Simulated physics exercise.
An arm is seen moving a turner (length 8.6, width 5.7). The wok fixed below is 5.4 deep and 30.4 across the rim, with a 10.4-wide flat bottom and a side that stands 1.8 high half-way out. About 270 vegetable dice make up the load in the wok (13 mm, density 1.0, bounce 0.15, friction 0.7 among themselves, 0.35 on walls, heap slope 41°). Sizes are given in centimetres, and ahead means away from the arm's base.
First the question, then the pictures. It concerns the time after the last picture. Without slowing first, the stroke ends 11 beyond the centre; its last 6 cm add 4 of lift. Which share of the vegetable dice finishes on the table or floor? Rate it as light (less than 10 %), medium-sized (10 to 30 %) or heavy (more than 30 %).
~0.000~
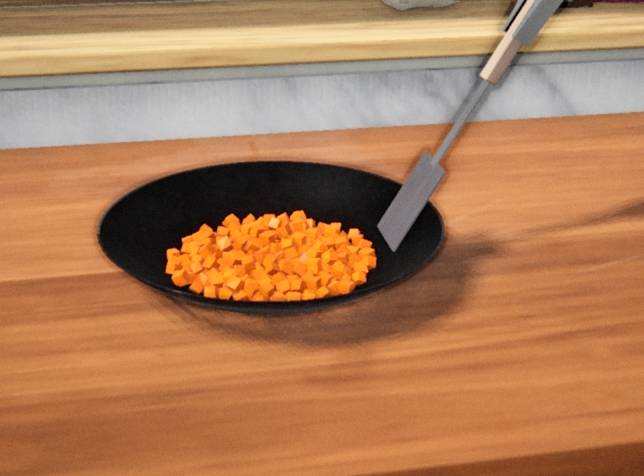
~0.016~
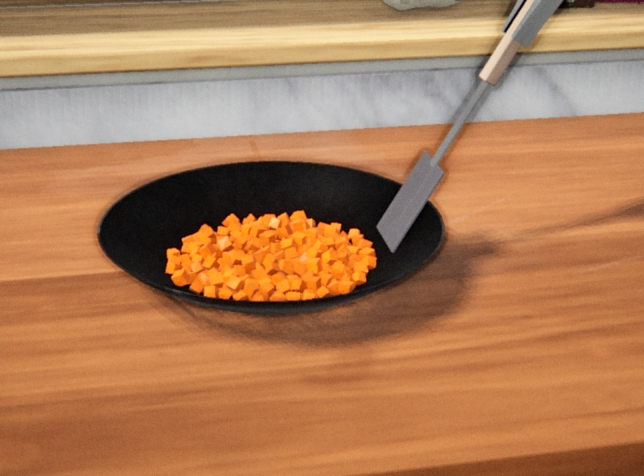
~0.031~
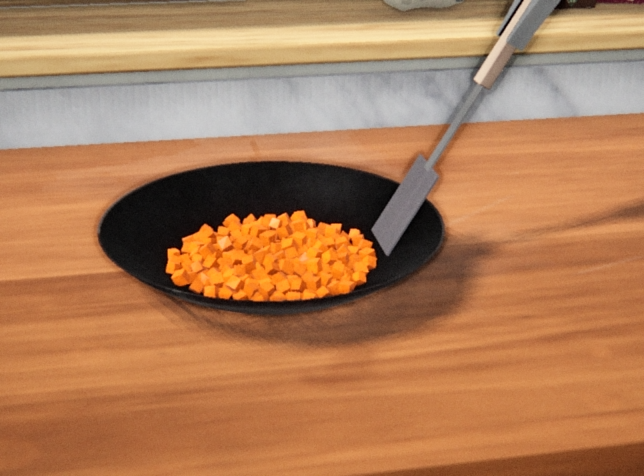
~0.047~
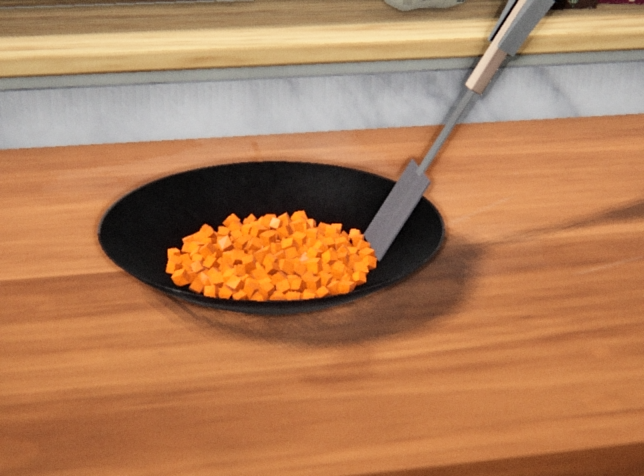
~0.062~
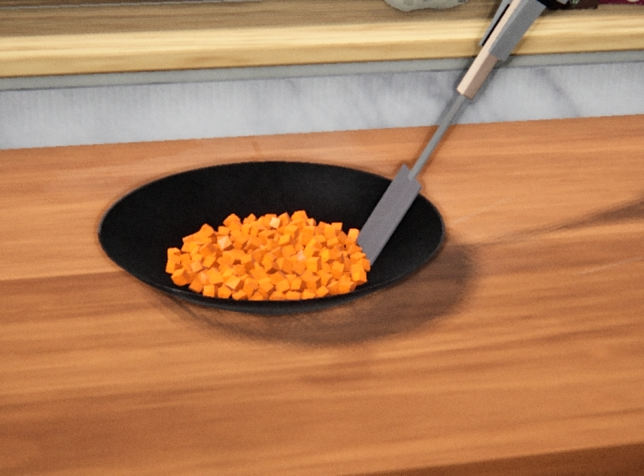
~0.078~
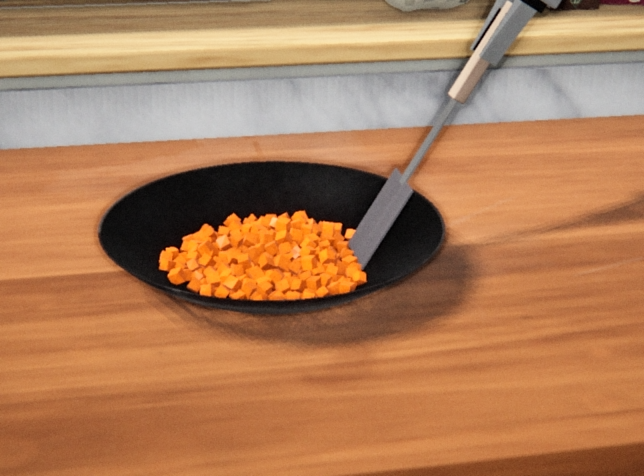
Rated medium-sized.
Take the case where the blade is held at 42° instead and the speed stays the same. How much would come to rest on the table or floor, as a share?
Result, estimated: 20 %.
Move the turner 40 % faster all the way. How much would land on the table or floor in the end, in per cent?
Then about 30 per cent.
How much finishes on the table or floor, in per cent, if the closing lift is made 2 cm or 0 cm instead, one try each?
Near 20 and 20 percent respectively.
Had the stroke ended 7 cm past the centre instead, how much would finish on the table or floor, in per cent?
My guess would be around 5 per cent.
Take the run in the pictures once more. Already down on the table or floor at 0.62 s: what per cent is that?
Close to 15 per cent of the load.
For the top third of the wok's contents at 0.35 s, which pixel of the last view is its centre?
I'd put it somewhere near (146, 237).
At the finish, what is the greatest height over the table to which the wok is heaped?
About 5.5 cm above the table.
After 0.22 s, sloping 59°, highest piece 6 above the table; 272 in the wok.
After 0.35 s, sloping 59°, highest piece 8 above the table; 263 in the wok, 2 on the table or floor, 7 on the blade or in flight.
After 0.62 s, sloping 59°, highest piece 5 above the table; 225 in the wok, 46 on the table or floor, 1 on the blade or in flight.
After 1.67 s, sloping 59°, highest piece 5 above the table; 225 in the wok, 47 on the table or floor.
In the end, 225 in the wok, 47 on the table or floor. That is 17 % on the table or floor.
